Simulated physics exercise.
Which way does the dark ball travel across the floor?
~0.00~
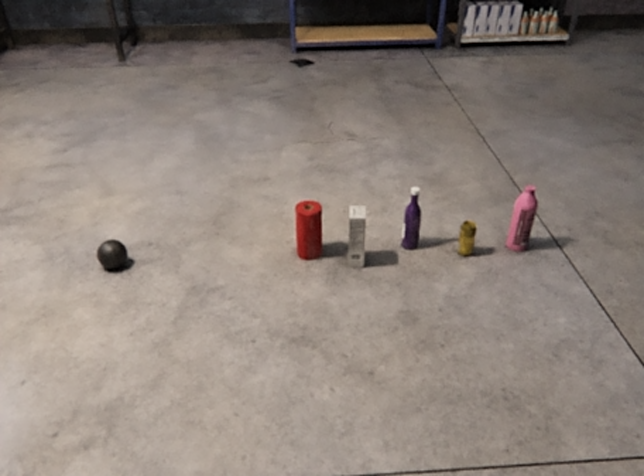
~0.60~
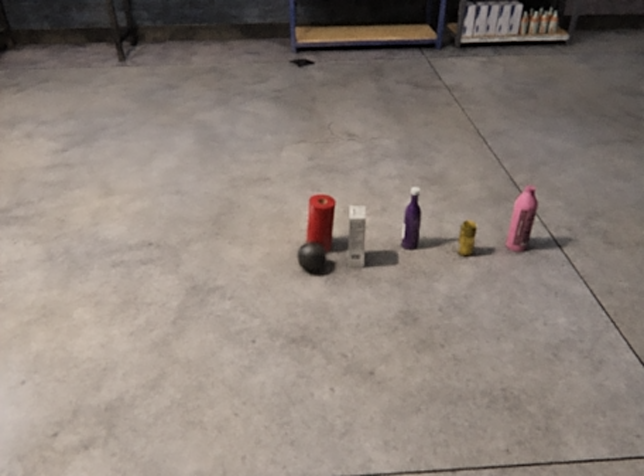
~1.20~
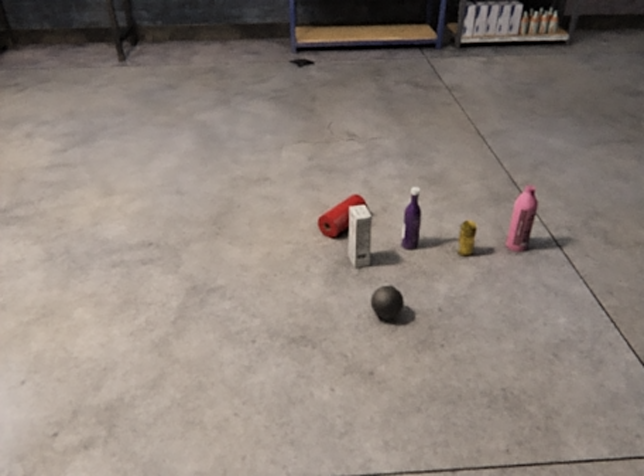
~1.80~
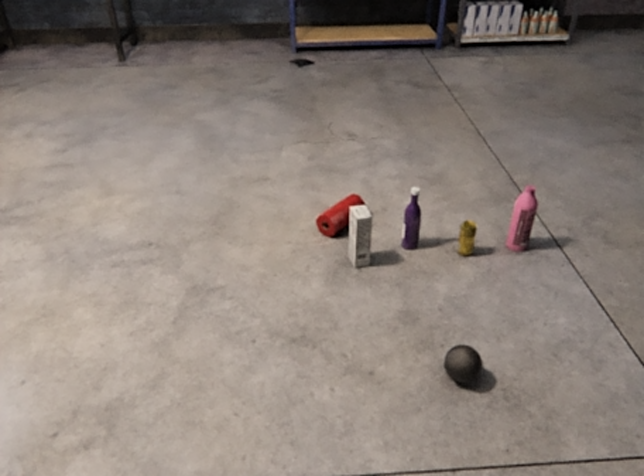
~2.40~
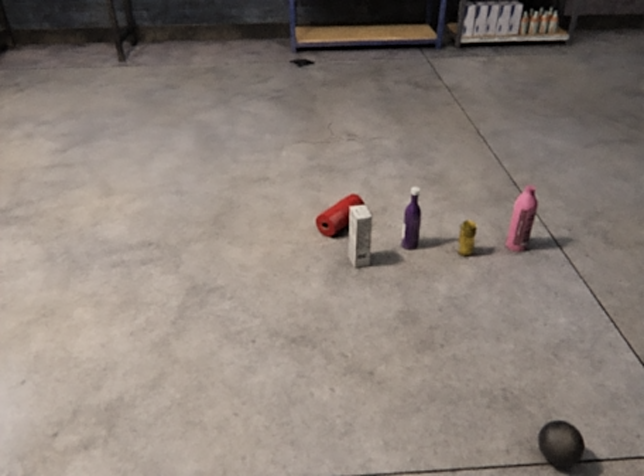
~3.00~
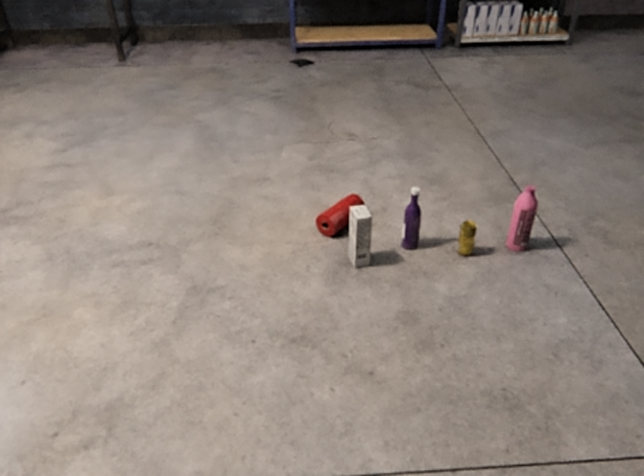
It travels to the right, also coming closer to the viewer after it reaches the red roll.
